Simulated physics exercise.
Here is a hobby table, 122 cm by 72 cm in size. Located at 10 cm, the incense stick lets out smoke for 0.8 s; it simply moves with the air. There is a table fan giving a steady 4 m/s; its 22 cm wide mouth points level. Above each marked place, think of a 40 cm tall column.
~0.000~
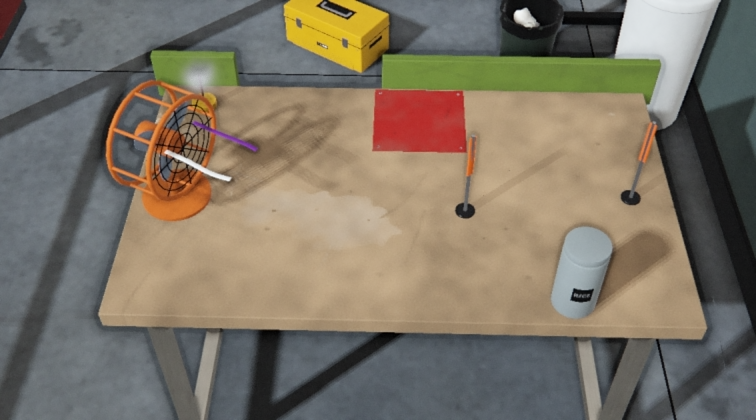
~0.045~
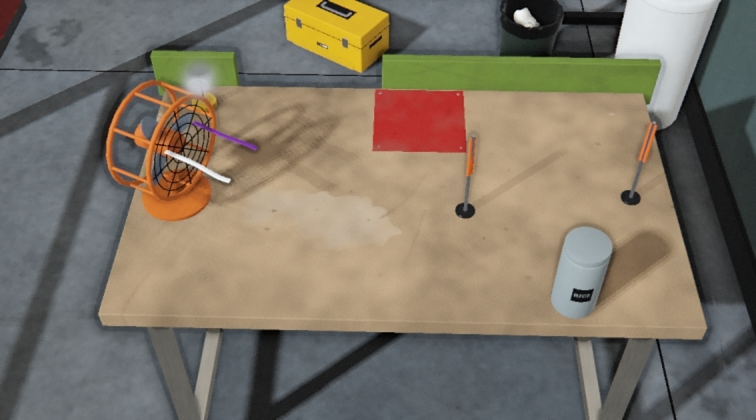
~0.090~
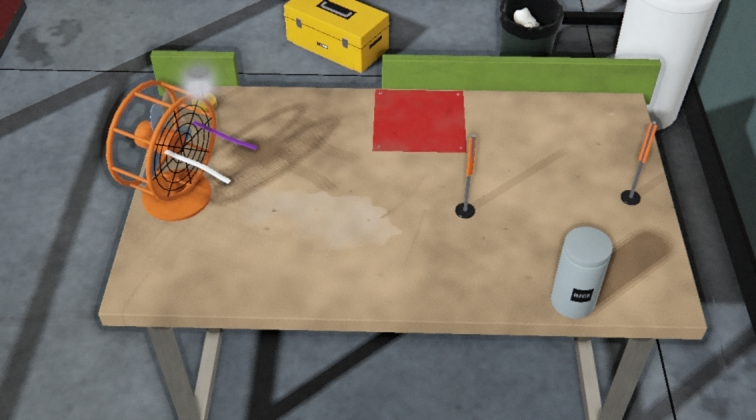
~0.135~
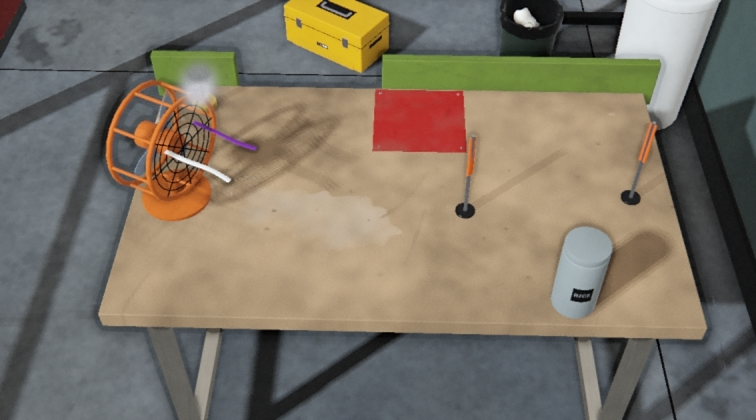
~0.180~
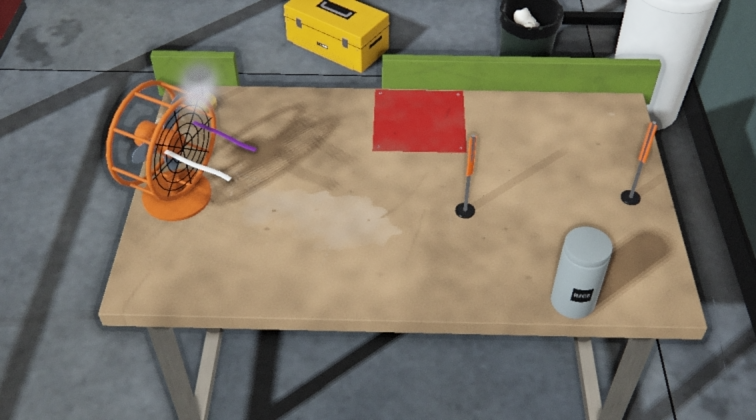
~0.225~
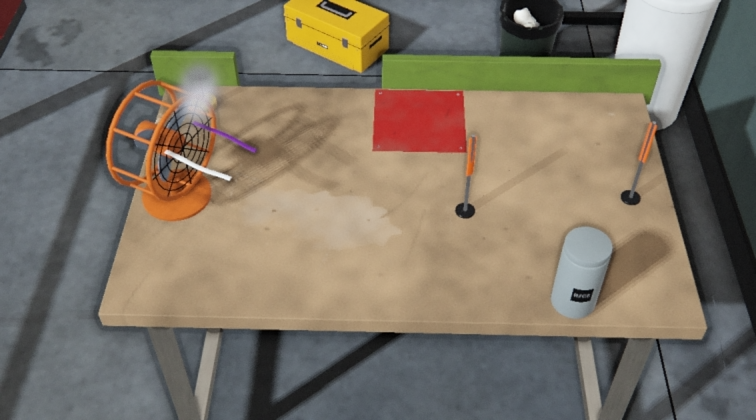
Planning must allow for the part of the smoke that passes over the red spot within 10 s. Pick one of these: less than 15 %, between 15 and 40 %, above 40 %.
I would pick under 15 %.
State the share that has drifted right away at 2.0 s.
Estimate: Close to 90 %.
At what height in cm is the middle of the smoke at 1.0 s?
About 8 cm.
By 1.0 s we count, 0 % has passed over the red spot, with 89 % still about or yet to come, and the middle of the rest is near (322, 200).
By 2.0 s we count, 0 % has passed over the red spot, with 14 % still about or yet to come.
By 4.0 s we count, 0 % has passed over the red spot, with 1 % still about or yet to come.
By 10.0 s we count, 0 % has passed over the red spot, with 0 % still about or yet to come.
